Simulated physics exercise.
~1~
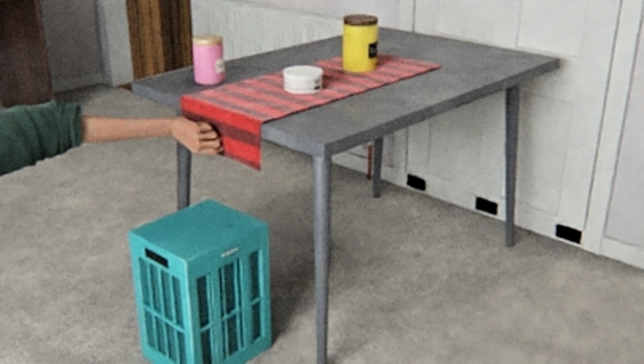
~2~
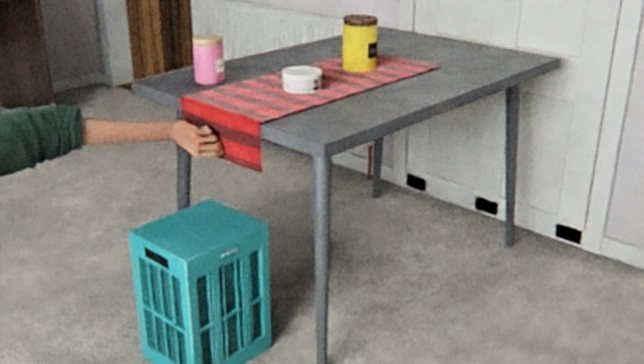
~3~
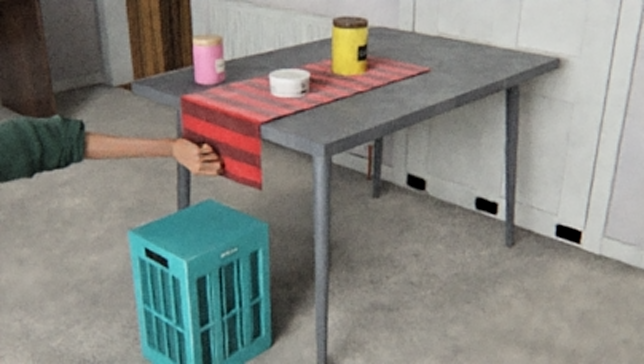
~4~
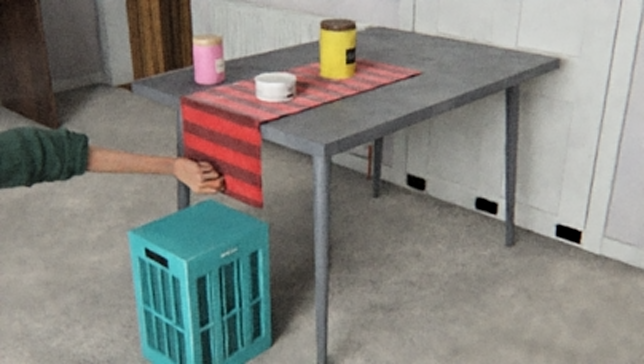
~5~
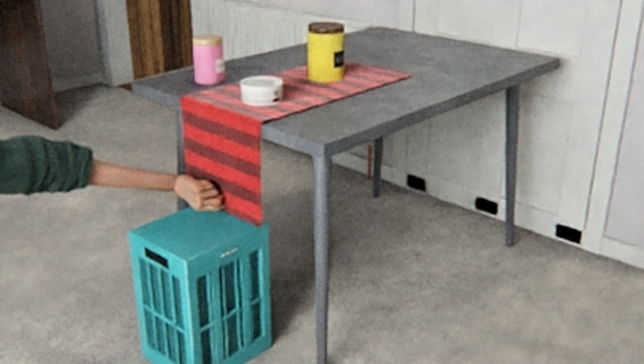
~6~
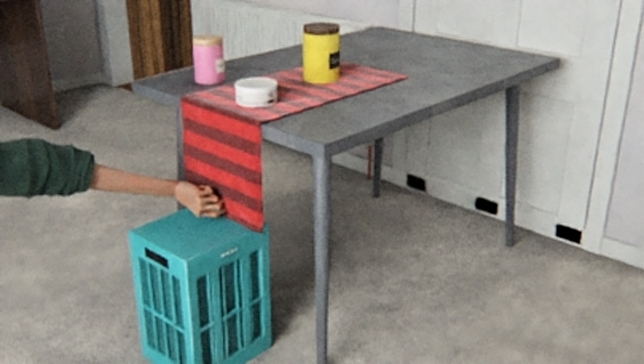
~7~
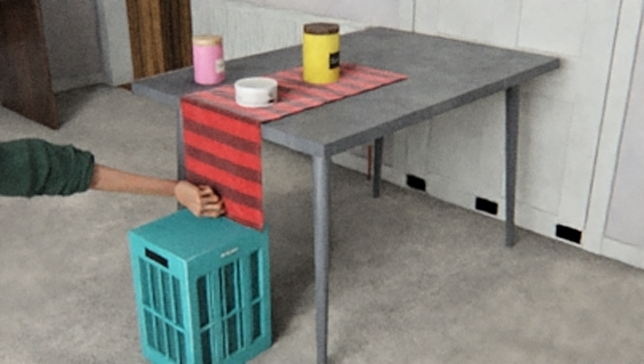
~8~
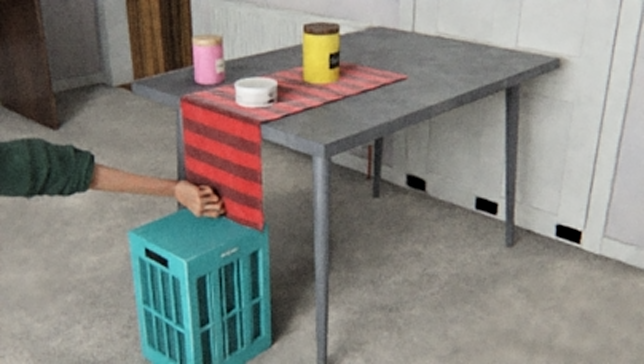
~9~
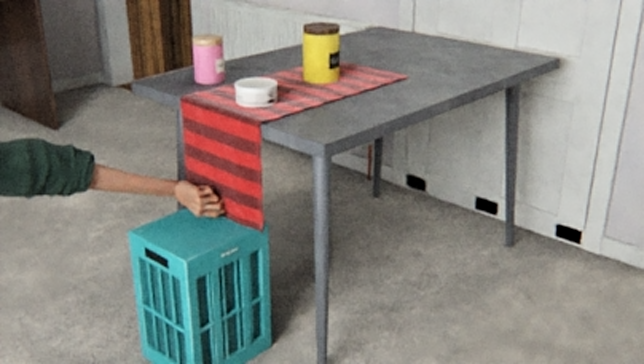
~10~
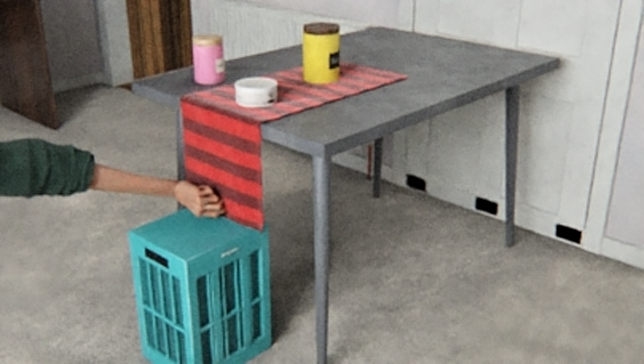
Hand pulling a red striped cloth down over a grey table's end to a turquoise crate, white tub and yellow canister sliding along.
